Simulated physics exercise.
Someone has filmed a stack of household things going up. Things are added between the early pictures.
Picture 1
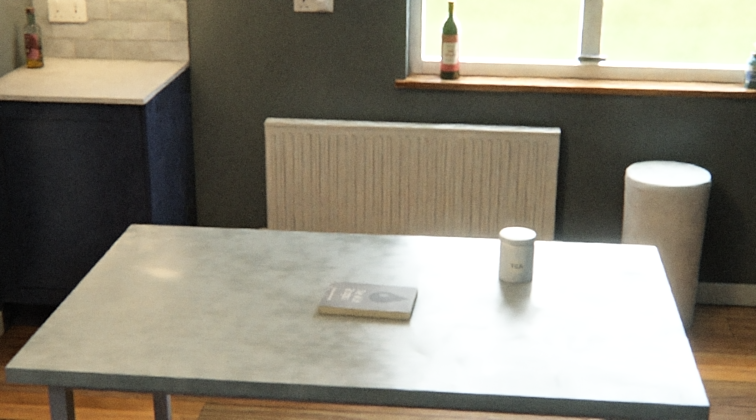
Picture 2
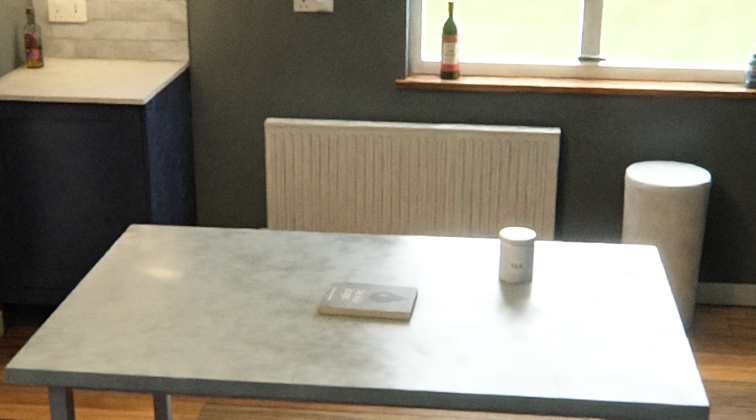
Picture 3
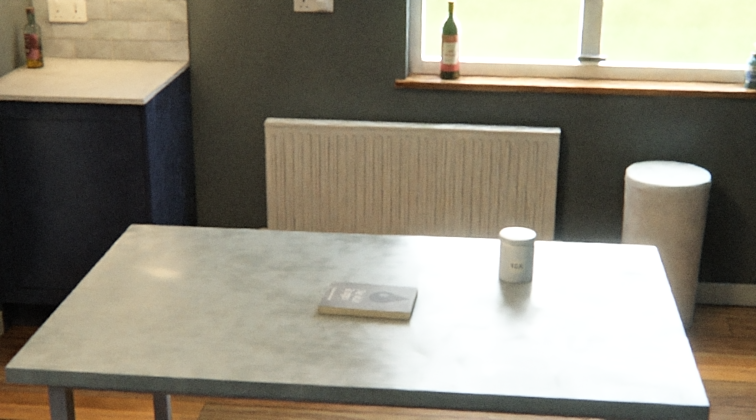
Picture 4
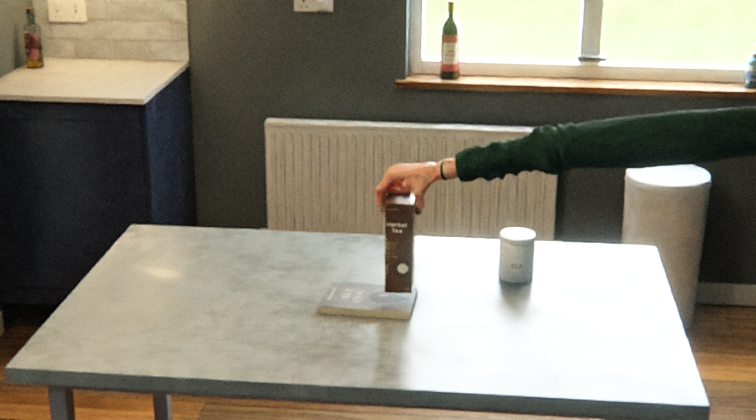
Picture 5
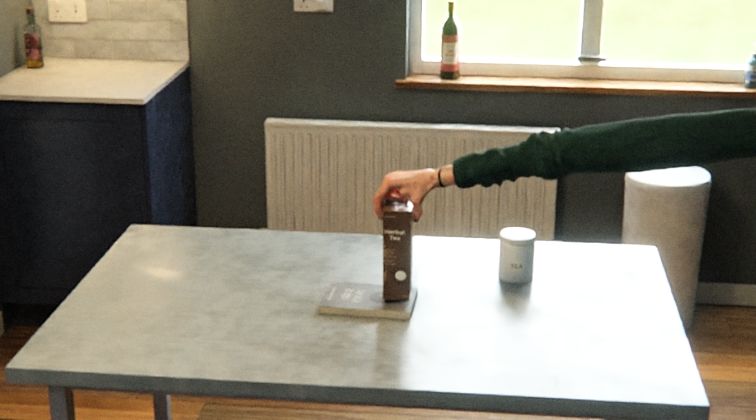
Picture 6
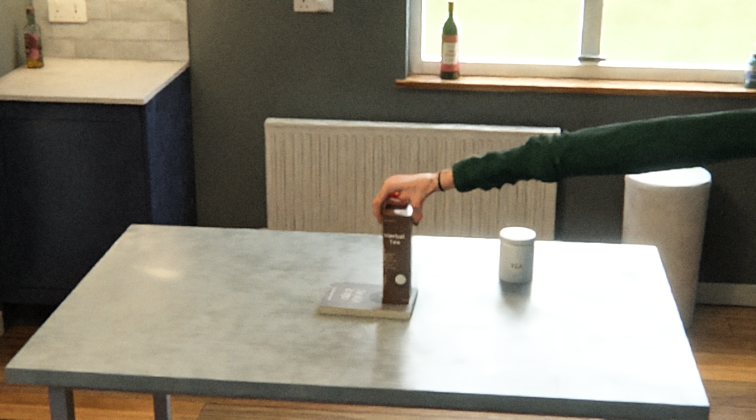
A hand at the end of a dark green sleeve reaches in from the right over a pale grey table, seen from slightly above by a still camera in a kitchen. A grey book lies mid-table, with a white canister to its right and a radiator and window behind. The hand brings in a brown carton, lowers it upright onto the book's right side and keeps hold of its top.
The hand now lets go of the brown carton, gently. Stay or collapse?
It keeps its balance.
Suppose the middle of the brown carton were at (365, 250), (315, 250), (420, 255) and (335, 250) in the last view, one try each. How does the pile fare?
In the first case it keeps its balance; in the second case it gives way; in the third case it comes apart; in the fourth case it holds.
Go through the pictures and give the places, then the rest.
In the first frame, the last thing is not in view yet; grey book (369, 300).
In the second frame, the last thing is not in view yet; grey book (369, 300).
In the third frame, the last thing is not in view yet; grey book (369, 300).
In the fourth frame, on its way; brown carton (400, 243); grey book (369, 300).
In the fifth frame, on its way; brown carton (398, 250); grey book (369, 300).
In the sixth frame, in place under the hand; brown carton (398, 254); grey book (369, 300).
Then, 1.00 s on from there, no change.
Then, 2.10 s on from there, brown carton resting near (398, 254).
In the end, all 3 unmoved. At the end, from the last picture's camera, brown carton near (398, 254). The pile stays up.
